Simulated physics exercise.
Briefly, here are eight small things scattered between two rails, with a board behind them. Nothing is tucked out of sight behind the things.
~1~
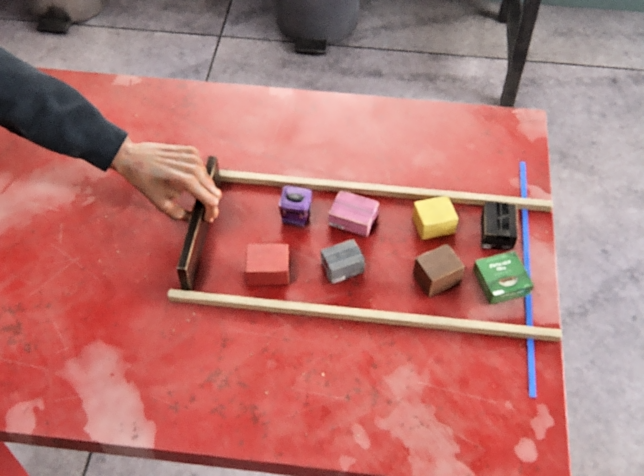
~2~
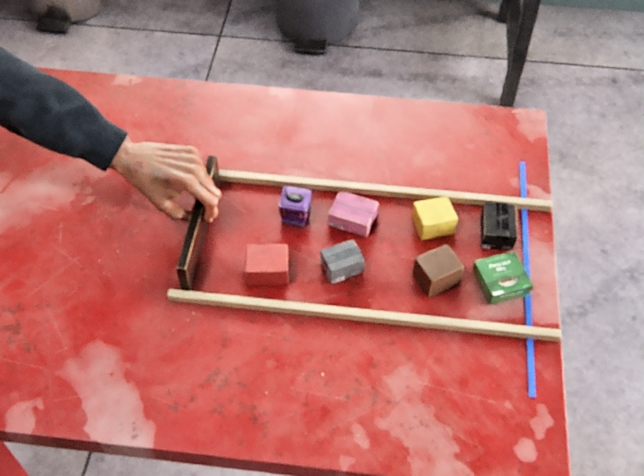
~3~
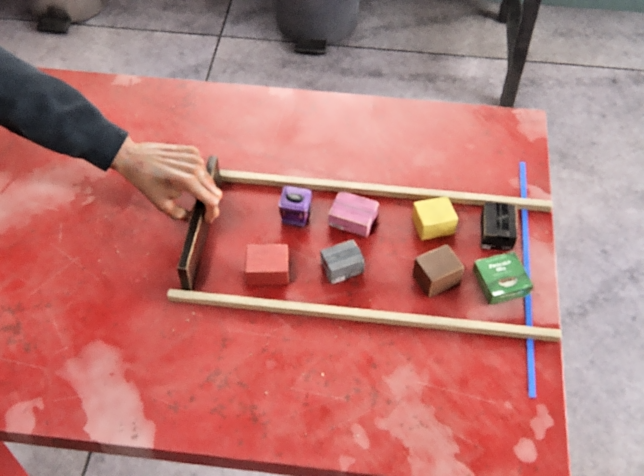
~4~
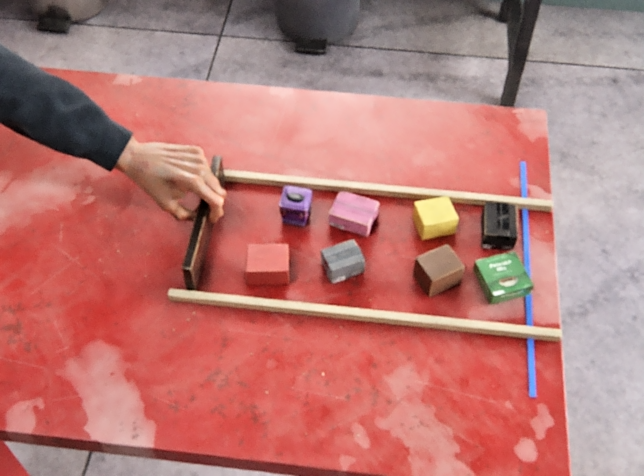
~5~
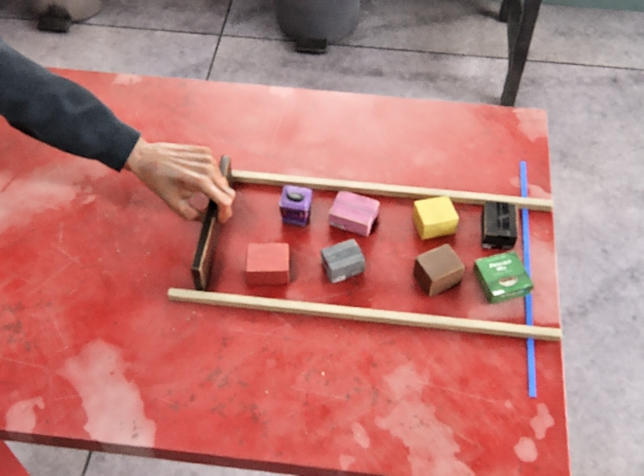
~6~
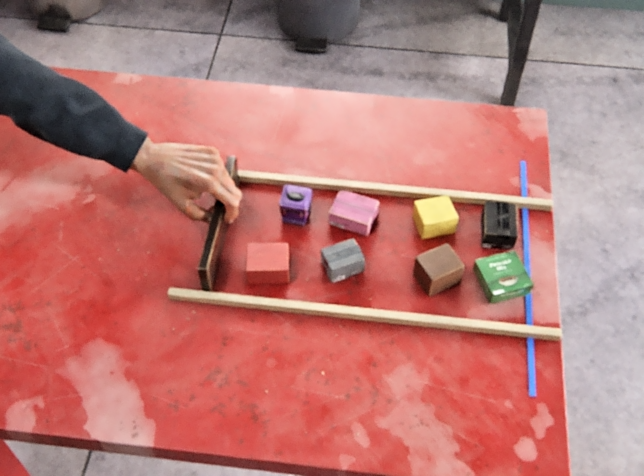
On a red table, a hand slid a dark board slightly to the right between two wooden rails, while the eight small blocks and boxes in front of it stayed still.
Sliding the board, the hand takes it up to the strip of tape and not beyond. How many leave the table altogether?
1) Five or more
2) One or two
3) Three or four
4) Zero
Five or more (1).
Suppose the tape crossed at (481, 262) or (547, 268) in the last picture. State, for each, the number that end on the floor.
In that order 3 and 8.
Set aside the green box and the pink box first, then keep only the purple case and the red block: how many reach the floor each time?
That gives 3 for the first pair taken away and 4 for the second.
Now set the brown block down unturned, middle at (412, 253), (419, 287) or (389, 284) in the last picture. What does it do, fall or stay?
The brown block goes off; goes off; goes off.
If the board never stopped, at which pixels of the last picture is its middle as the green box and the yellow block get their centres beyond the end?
Green box over the end: About (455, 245). Yellow block over the end: About (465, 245).
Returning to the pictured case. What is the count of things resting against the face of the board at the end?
It ends up touching 3.
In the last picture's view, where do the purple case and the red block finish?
(543, 227) and (554, 296).
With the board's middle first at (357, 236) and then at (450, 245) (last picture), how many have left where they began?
First position 5; second position 8.
A little later, none off yet; green box at rest near (503, 277); black box at rest near (499, 226); brown block at rest near (438, 270).
Next, none off yet; green box shifted about its own width near (537, 278); black box shifted about its own width near (559, 232); brown block shifted about its own width near (494, 271).
When it is over, the number that fall off is five or more; down, pink box, yellow block, brown block, black box and green box.
